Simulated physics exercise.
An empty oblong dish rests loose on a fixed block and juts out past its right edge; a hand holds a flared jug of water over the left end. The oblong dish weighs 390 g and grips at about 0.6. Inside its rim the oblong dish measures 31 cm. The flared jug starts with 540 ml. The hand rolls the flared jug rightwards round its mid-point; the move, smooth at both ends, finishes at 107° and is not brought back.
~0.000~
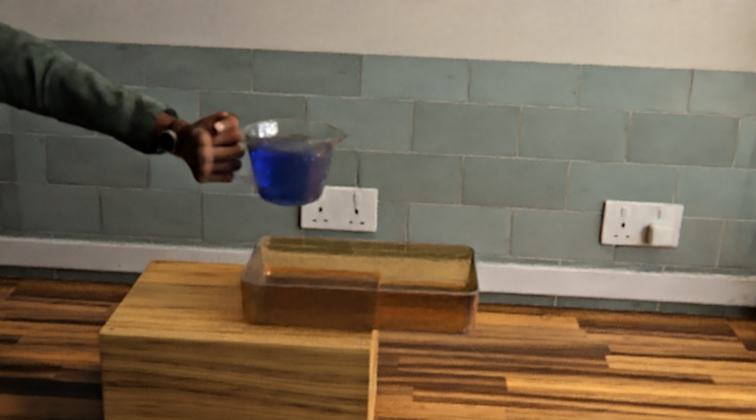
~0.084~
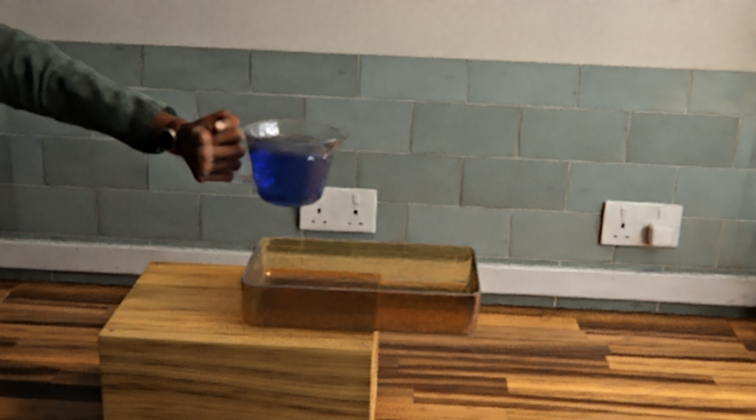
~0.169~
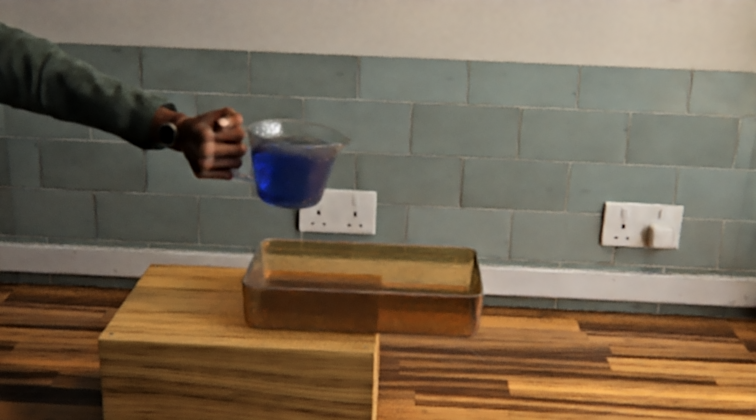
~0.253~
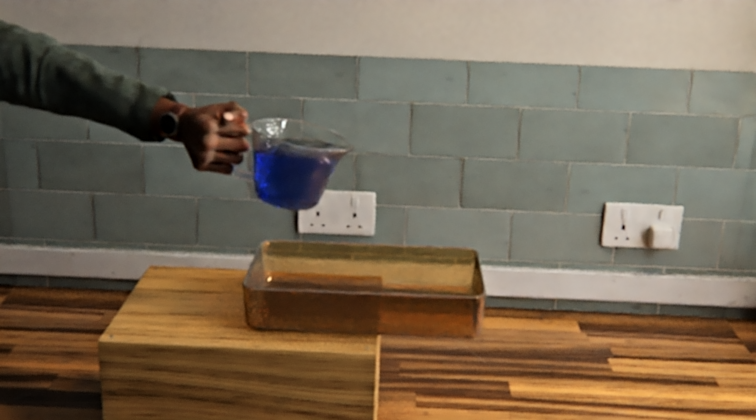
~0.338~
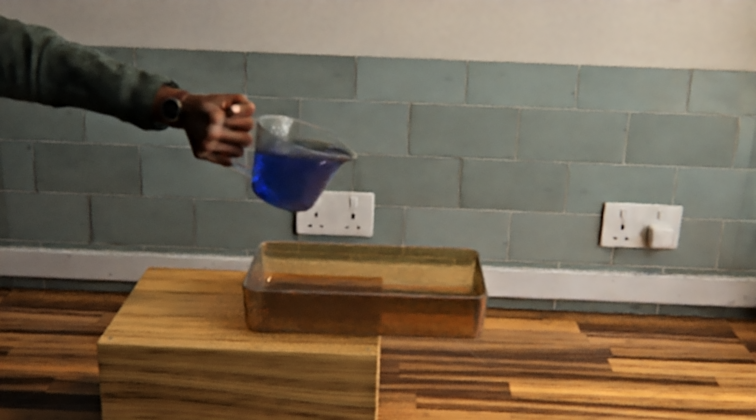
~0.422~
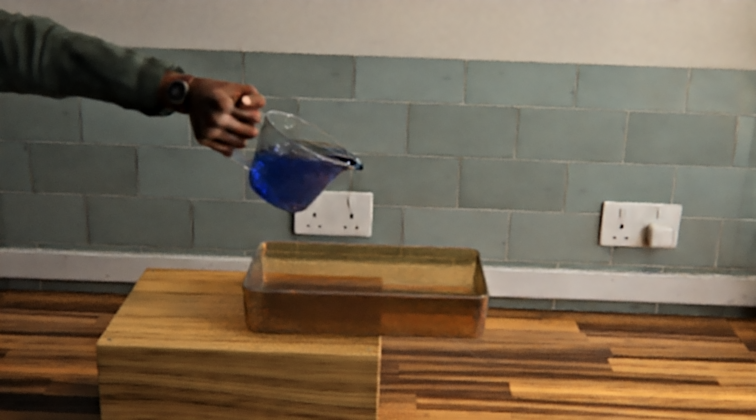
On a striped wooden worktop, seen from the front and slightly above, a pale block stands before grey-green tiles, a white skirting strip and two white sockets. A clear oblong dish rests partly on the block, and a hand in a dark green sleeve holds a clear jug of blue liquid above its left end. The hand gradually tilts the jug rightwards, and the liquid reaches its lip, while the view stays almost still.
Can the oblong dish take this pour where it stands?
This oblong dish tips over.
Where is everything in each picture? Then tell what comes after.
In the first picture, tilt 0°; pouring edge (347, 135); surface from (251, 142) to (333, 146); the oblong dish's rim runs from (251, 259) to (476, 270); the block's edge is at (369, 349).
In the second picture, tilt 1°; pouring edge (348, 137); surface from (252, 143) to (333, 146).
In the third picture, tilt 5°; pouring edge (352, 141); surface from (254, 144) to (337, 149).
In the fourth picture, tilt 11°; pouring edge (355, 148); surface from (257, 145) to (342, 150).
In the fifth picture, tilt 18°; pouring edge (357, 156); surface from (258, 146) to (350, 152).
In the sixth picture, tilt 28°; pouring edge (359, 166); surface from (259, 148) to (353, 157); 2 per cent is over the edge.
By 0.82 s the tilt is 79° and 42 per cent is still to pour; the oblong dish lies level with 31 per cent in it.
By 1.11 s the tilt is 104° and 3 per cent is still to pour; the oblong dish leans 25° with 88 per cent in it.
By 1.41 s the tilt is 107° and 0 per cent is still to pour; the oblong dish leans 87° with 19 per cent in it.
By 1.74 s the tilt is 107° and 0 per cent is still to pour; the oblong dish leans 106° with 0 per cent in it.
At rest the oblong dish leans 180° with 0 per cent in it.
